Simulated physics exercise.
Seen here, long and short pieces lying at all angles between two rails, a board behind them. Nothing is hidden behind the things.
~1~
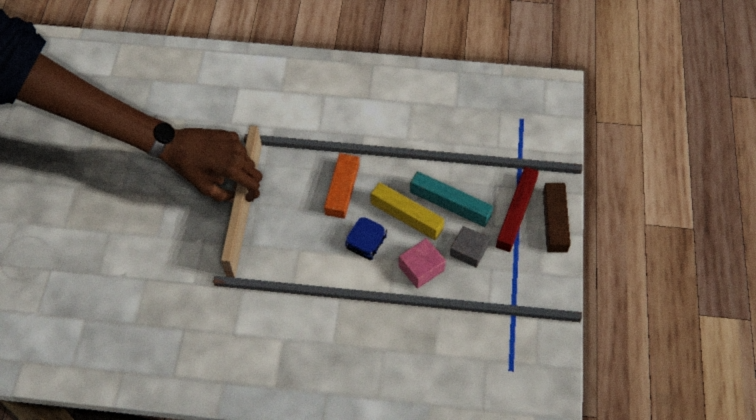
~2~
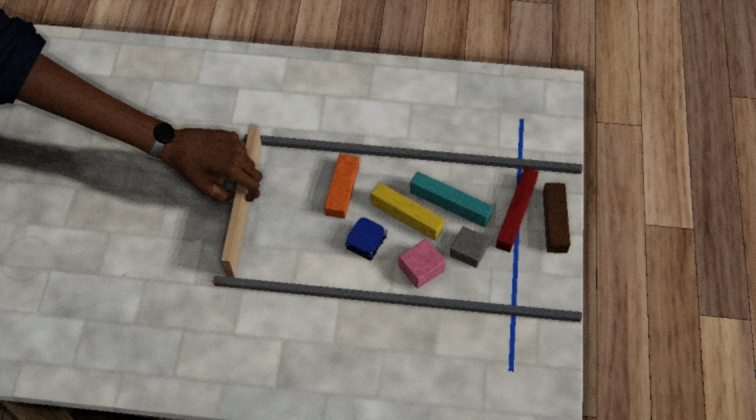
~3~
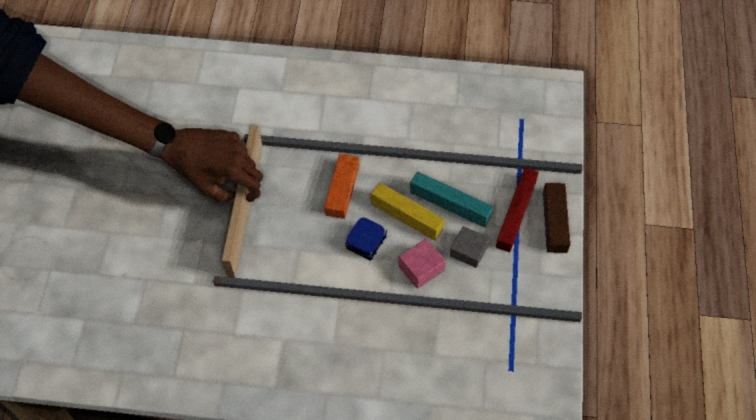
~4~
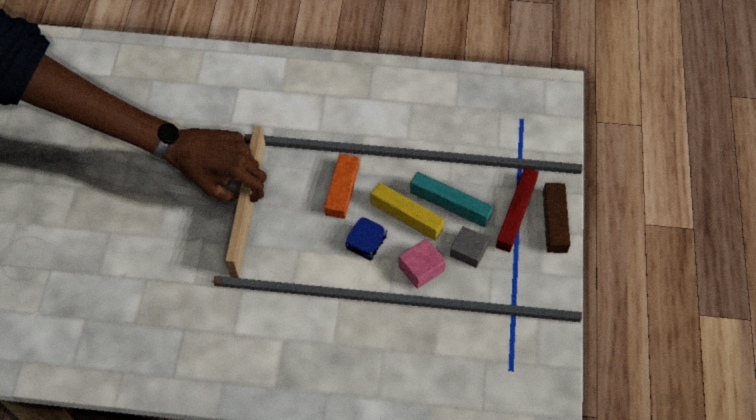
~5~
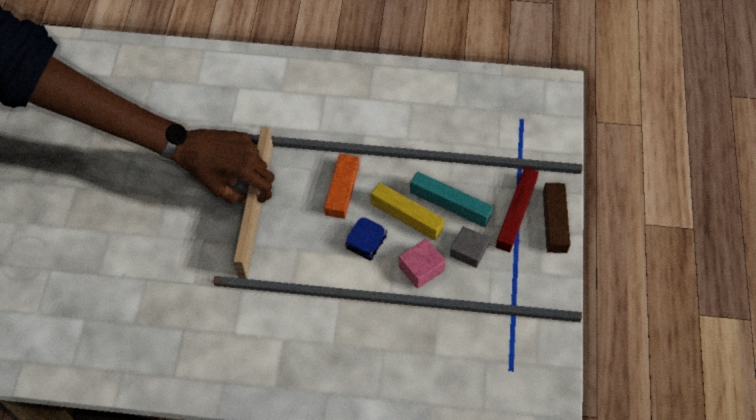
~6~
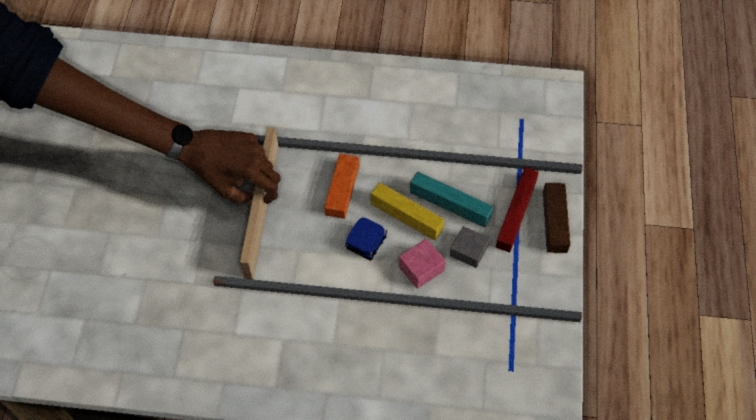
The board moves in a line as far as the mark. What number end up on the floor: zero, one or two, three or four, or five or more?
The number that fall off is one or two.
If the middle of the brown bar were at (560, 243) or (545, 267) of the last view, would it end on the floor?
In turn it goes over; comes down.
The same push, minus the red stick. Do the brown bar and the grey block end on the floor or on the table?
The brown bar comes down, the grey block remains up.
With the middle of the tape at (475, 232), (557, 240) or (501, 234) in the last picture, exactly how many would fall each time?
In that order 0, 5 and 1.
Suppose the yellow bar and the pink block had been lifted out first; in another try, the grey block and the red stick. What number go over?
1 in the first case, 1 in the second.
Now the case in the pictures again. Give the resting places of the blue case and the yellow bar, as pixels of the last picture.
The blue case at (531, 247), the yellow bar at (555, 232).
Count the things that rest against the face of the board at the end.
That makes 3.
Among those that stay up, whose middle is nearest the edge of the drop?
That is the red stick.
Soon after, none off yet; brown bar at rest near (556, 218); red stick at rest near (518, 209); grey block moving near (473, 249).
At rest, the number that fall off is one or two; fallen, brown bar.
